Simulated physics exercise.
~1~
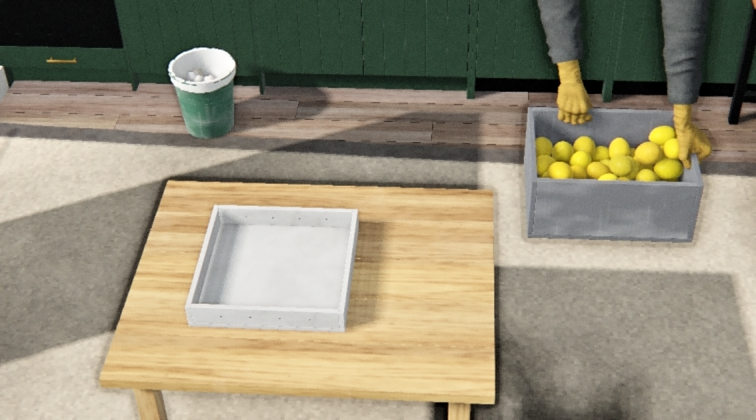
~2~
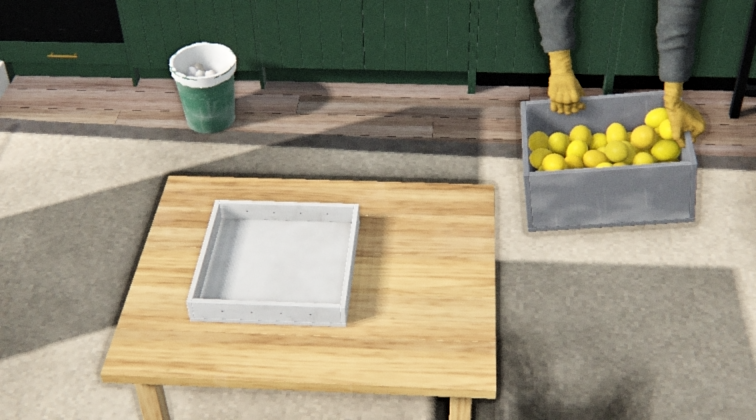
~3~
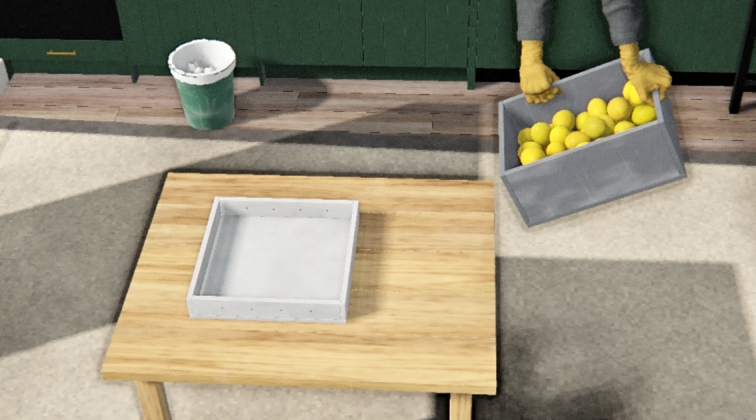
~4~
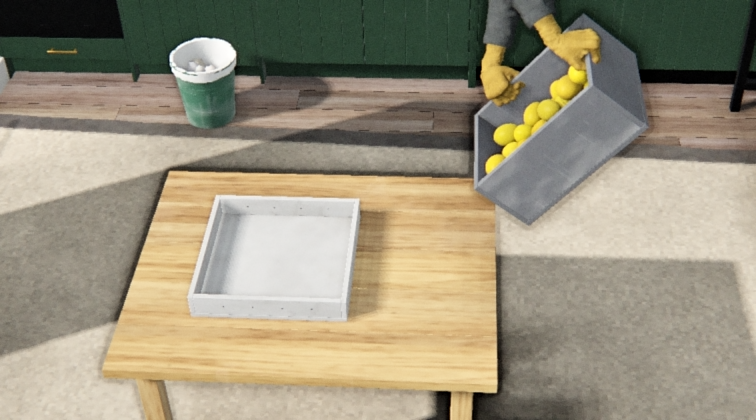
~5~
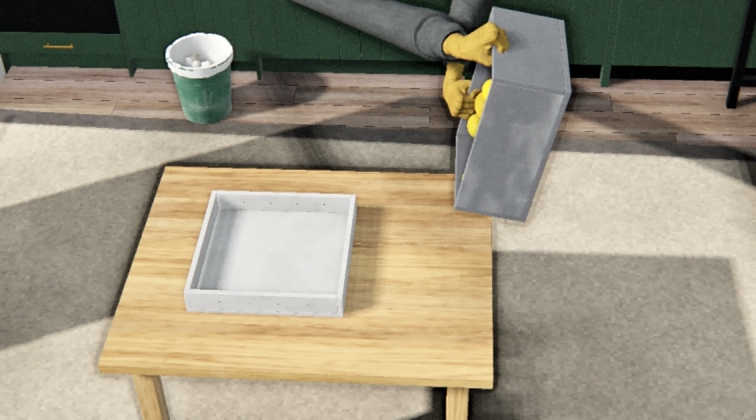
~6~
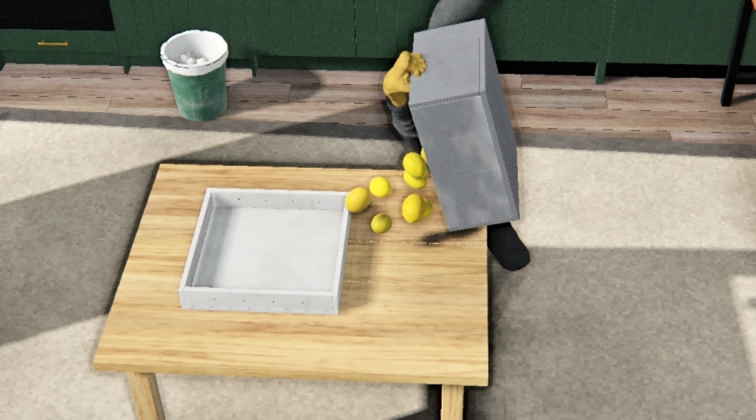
Two arms in grey sleeves and yellow gloves hold a grey box of yellow lemons at the right of a room with green cabinets, seen from above. An empty white tray sits on a light wooden table in front, with a green bin of white things behind it at left. The hands swing and tip the box leftward to the table's edge, and several lemons tumble out beside the tray, while the view shifts very slightly.
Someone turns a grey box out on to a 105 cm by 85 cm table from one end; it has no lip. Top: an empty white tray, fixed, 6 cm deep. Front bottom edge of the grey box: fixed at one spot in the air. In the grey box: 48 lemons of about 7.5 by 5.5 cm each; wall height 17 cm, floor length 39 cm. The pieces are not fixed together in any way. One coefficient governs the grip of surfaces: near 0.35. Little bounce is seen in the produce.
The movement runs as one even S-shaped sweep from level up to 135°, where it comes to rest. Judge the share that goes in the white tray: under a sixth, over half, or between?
The low band: Under a sixth.
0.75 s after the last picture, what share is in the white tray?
Share: About 5 %.
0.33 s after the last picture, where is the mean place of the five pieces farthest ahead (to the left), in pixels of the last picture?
Mean position approx. (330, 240).
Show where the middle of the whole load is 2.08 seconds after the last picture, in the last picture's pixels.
The middle lies near (391, 258).
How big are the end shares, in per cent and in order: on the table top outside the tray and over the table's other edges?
About 65 in a hundred first and about 30 in a hundred second.
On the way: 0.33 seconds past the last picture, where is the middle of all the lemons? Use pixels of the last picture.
At roughly (399, 241).
Then, 0.33 s after the last picture, tilt 130°; 6 still in the grey box, 1 in the white tray, 30 on the table top outside the tray and 11 in the air.
Then, 0.75 s after the last picture, tilt 135°; 2 in the white tray, 40 on the table top outside the tray and 6 over the table's other edges.
Then, 1.33 s after the last picture, tilt 135°; 2 in the white tray, 31 on the table top outside the tray and 15 over the table's other edges.
Outcome (2.08 s after the last picture), 2 in the white tray, 31 on the table top outside the tray and 15 over the table's other edges. Asked share, 2 of 48, 4 per cent.
